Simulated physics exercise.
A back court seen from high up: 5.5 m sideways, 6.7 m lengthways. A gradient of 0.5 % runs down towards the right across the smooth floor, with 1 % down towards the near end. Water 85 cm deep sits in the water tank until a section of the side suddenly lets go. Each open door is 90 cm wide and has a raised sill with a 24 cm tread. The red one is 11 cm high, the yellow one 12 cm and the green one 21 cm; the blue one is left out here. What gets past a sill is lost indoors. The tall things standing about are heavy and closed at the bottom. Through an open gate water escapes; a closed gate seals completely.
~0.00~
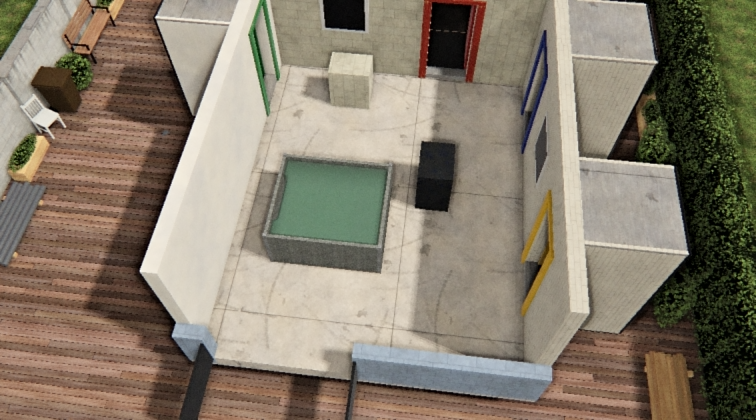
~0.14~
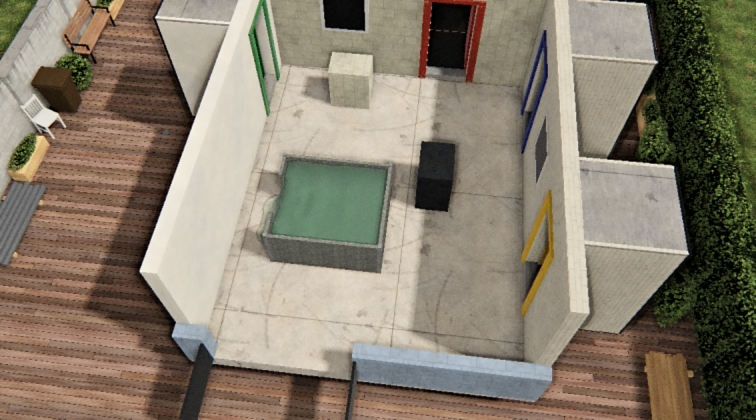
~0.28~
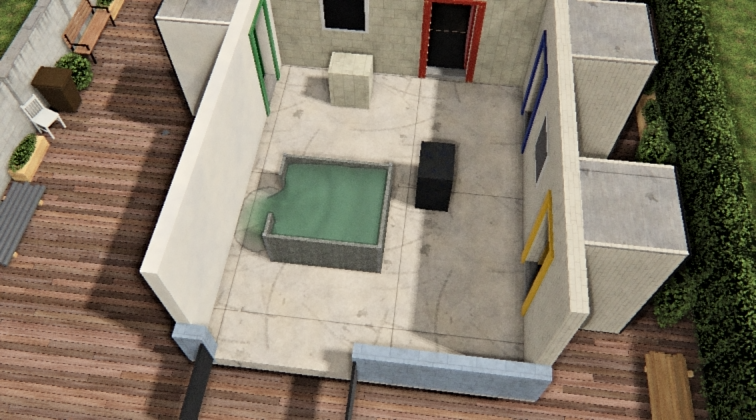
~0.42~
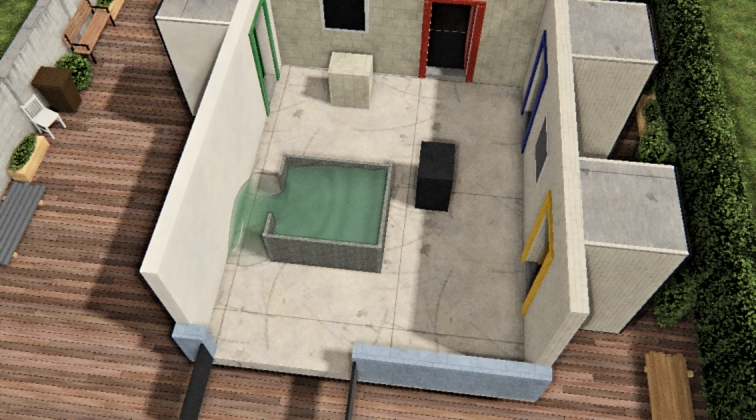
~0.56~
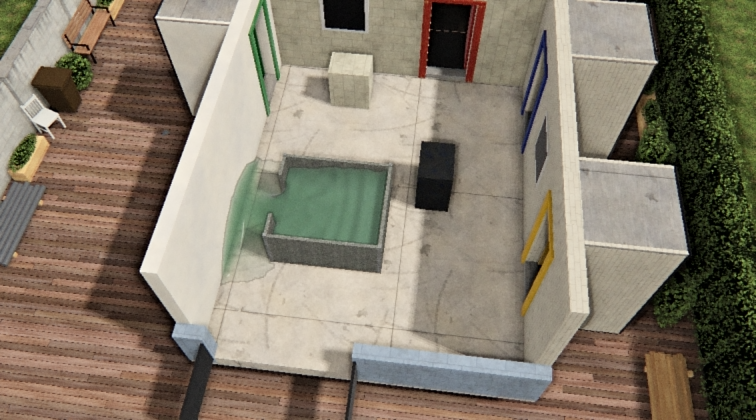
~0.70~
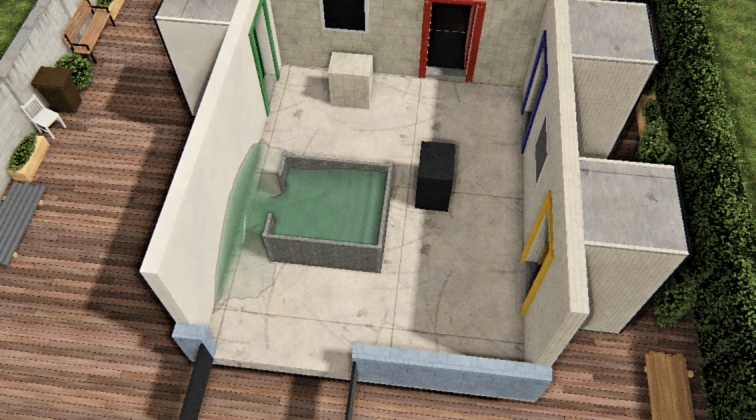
Green water in a raised tank sat still, then poured out through a gap in its left side, spread across the pale floor to the white wall and crept along it towards the near end.
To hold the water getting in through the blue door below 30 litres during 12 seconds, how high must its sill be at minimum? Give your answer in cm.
8.5 cm.
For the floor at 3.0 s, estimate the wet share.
Around 50 per cent of the floor.
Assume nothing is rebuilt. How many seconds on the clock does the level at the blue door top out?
It peaks at about 4.5 s.
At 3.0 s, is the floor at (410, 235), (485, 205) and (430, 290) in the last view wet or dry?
Status: Clear / clear / clear.
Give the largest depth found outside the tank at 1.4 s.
Roughly 60 cm.
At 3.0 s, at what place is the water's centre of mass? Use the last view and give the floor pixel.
(316, 194) or so.
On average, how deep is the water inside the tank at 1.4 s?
About 54 cm.
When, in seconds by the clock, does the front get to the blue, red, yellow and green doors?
Arrival times - blue: 3.8 s; red: 2.8 s; yellow: 6.0 s; green: 1.0 s.
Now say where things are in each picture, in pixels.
In the first picture, the water tank at (330, 201) is whole and still, 85 cm deep; the blue door at (533, 99) is dry.
In the second picture, the gap is at (282, 212), the front 0.4 m out at (260, 234); the back of the water tank holds 85 cm.
In the third picture, the gap is at (282, 213), the front 0.9 m out at (237, 226); the back of the water tank holds 85 cm.
In the fourth picture, the gap is at (282, 213), the front 1.0 m out at (229, 257); the back of the water tank holds 82 cm.
In the fifth picture, water pours out at (282, 213) and has run 1.3 m, to (222, 280); about 14 cm deep outside, 74 cm at the back.
In the sixth picture, the gap is at (282, 213), the front 1.7 m out at (215, 307); the back of the water tank holds 72 cm; the blue door at (533, 99), 5.4 m from the gap, is still 4.9 m from the nearest water.
After 1.4 s water covers 25 % of the floor, deepest (60 cm) near (239, 218); it has not reached the blue door.
After 3.0 s water covers 50 % of the floor, deepest (36 cm) near (239, 218); it has not reached the blue door.
After 12.0 s water covers 95 % of the floor, deepest (11 cm) near (498, 377); 6 cm at the blue door, 0 litres in over its 15 cm sill.
At the blue door as built, the water arrived by 3.8 s and peaked near 14 cm at 4.4 s.
With a sill of 6.5 cm, 72 litres would have come in within the 12 s; with 10.5 cm, 10 litres. So under 30 litres takes about 8.5 cm.
